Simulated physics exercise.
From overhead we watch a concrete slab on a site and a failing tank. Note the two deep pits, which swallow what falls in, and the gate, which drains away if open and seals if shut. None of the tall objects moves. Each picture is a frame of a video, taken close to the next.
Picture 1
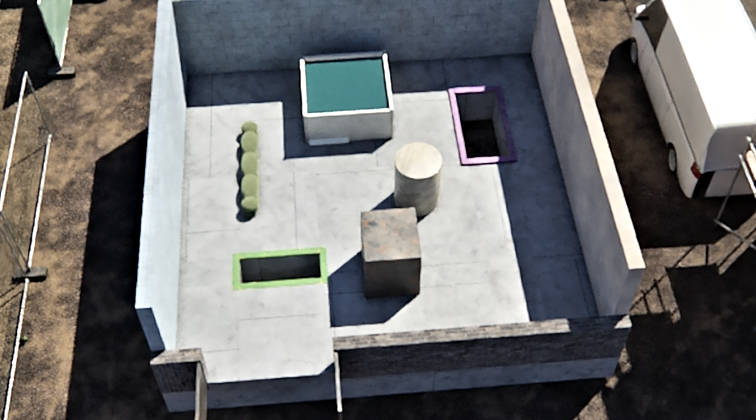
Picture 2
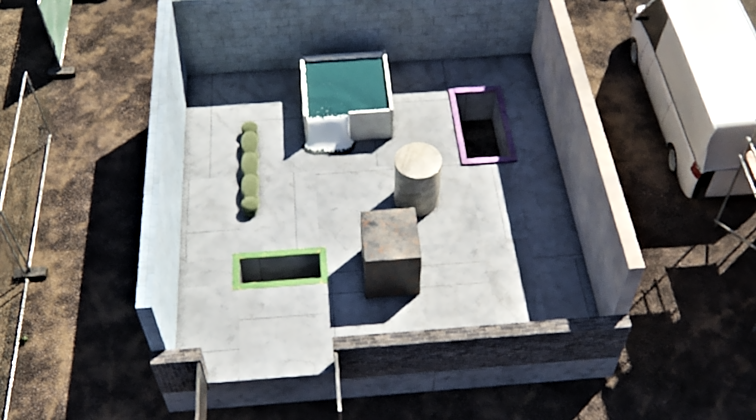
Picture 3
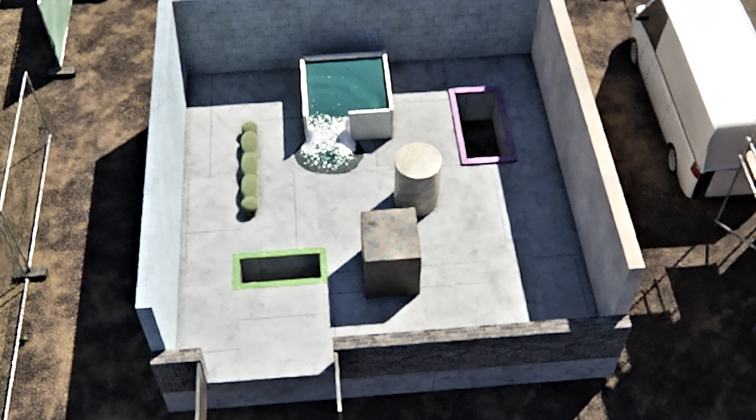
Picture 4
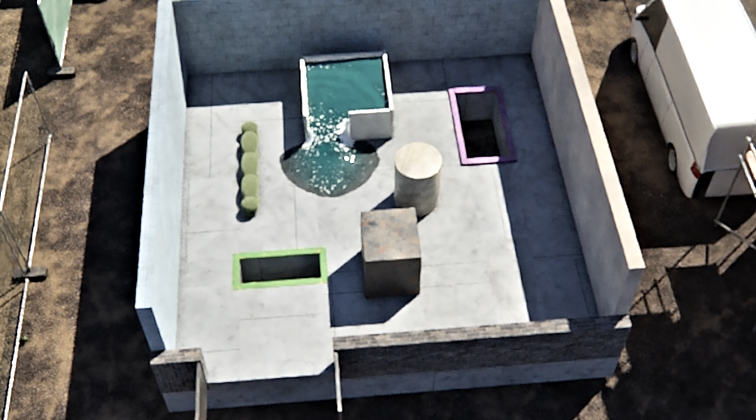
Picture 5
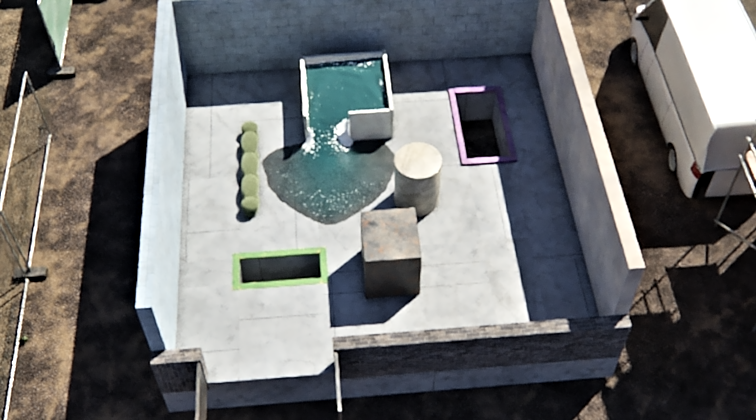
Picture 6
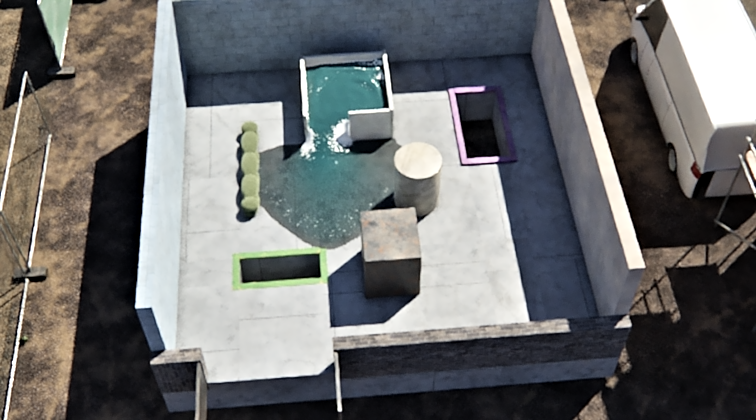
Water burst from the front left side of a white-walled tank on a concrete slab, foamed over the ground, then fanned out toward a row of green bushes, a round pillar and a block.
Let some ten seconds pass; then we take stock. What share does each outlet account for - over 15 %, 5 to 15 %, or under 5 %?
Breakdown: The gate accounts for 5 to 15 %; the purple pit accounts for under 5 %; the green pit accounts for over 15 %.
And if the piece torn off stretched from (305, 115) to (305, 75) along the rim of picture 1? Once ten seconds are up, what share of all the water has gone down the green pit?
Share to the green pit: 25 in a hundred.
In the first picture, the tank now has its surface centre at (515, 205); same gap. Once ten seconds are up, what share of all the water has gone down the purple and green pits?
Tally in per cent - purple pit 0; green pit 10.
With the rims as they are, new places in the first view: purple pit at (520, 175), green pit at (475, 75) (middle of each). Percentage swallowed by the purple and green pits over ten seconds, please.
Purple: 0 %; green: 0 %.
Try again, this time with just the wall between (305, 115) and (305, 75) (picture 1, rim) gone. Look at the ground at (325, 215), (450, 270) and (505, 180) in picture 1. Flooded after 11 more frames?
First spot submerged, second spot spared, third spot spared.
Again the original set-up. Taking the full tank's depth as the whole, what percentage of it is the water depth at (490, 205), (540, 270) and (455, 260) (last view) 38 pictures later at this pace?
The three come to near 2, 2 and 2 per cent respectively.
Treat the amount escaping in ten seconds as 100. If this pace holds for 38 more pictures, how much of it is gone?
Near 80 %.
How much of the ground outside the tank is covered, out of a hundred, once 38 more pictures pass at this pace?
I'd estimate some 50 per cent.
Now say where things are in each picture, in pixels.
The first picture shows the water tank at (346, 86) is whole and still.
In the second picture, water pours out at (329, 130) and has run to (305, 146).
In the third picture, the front is at (337, 172), out from the gap at (329, 132).
In the fourth picture, the front is at (330, 194), out from the gap at (329, 133).
In the fifth picture, water pours out at (329, 133) and has run to (325, 220).
In the sixth picture, water pours out at (329, 132) and has run to (320, 244).
A moment on, water covers 20 % of the floor; the gate 0 %, the purple pit 0 %, the green pit 3 %.
Next, water covers 25 % of the floor; the gate 0 %, the purple pit 0 %, the green pit 12 %.
Then, water covers 40 % of the floor; the gate 3 %, the purple pit 0 %, the green pit 22 %.
Later, water covers 50 % of the floor; the gate 7 %, the purple pit 0 %, the green pit 33 %.
In the end, water covers 50 % of the floor; the gate 11 %, the purple pit 0 %, the green pit 41 %.
